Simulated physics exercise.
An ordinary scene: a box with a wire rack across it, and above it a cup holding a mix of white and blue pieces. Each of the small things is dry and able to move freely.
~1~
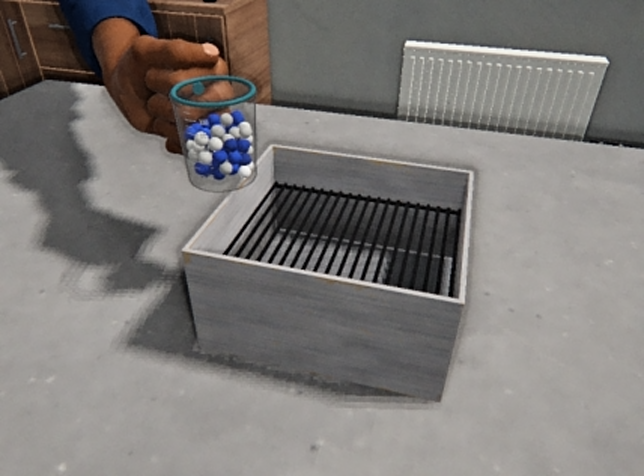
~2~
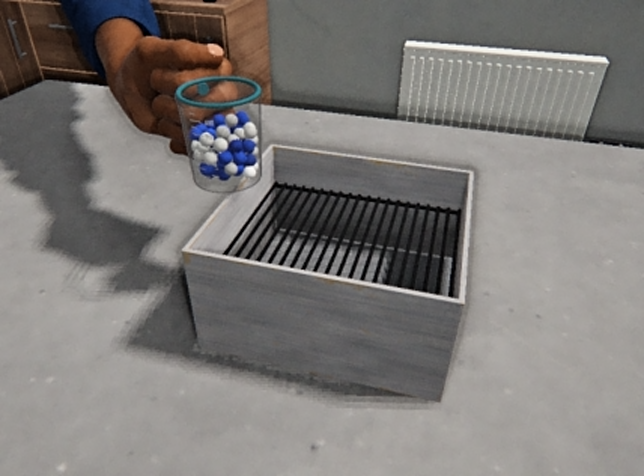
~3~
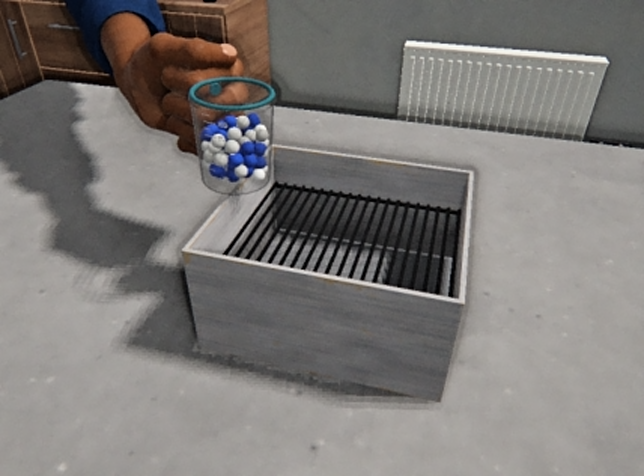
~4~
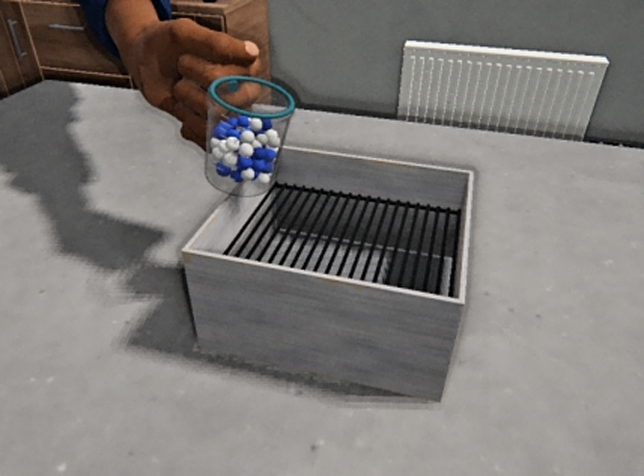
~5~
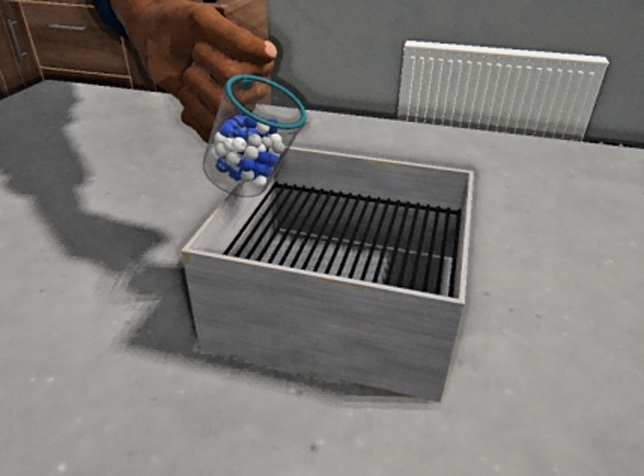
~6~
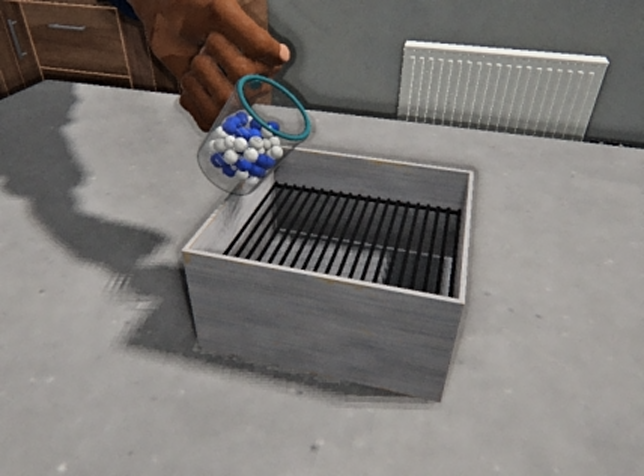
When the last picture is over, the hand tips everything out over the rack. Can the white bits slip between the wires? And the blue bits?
Once poured, the white ones are trapped on top. Blue ones, they are trapped on top.
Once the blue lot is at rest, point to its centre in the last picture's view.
About (313, 232).
Then, 0.31 s after the last picture, white ones, all in the cup; blue ones, all in the cup.
Then, 0.70 s after the last picture, white ones, all in the cup; blue ones, all in the cup.
Then, 1.12 s after the last picture, white ones, about half in the cup, about half on or over the wires; blue ones, about two thirds in the cup, about a third on or over the wires.
At rest, white ones, all on the wires, none under the rack; blue ones, all on the wires, none under the rack.
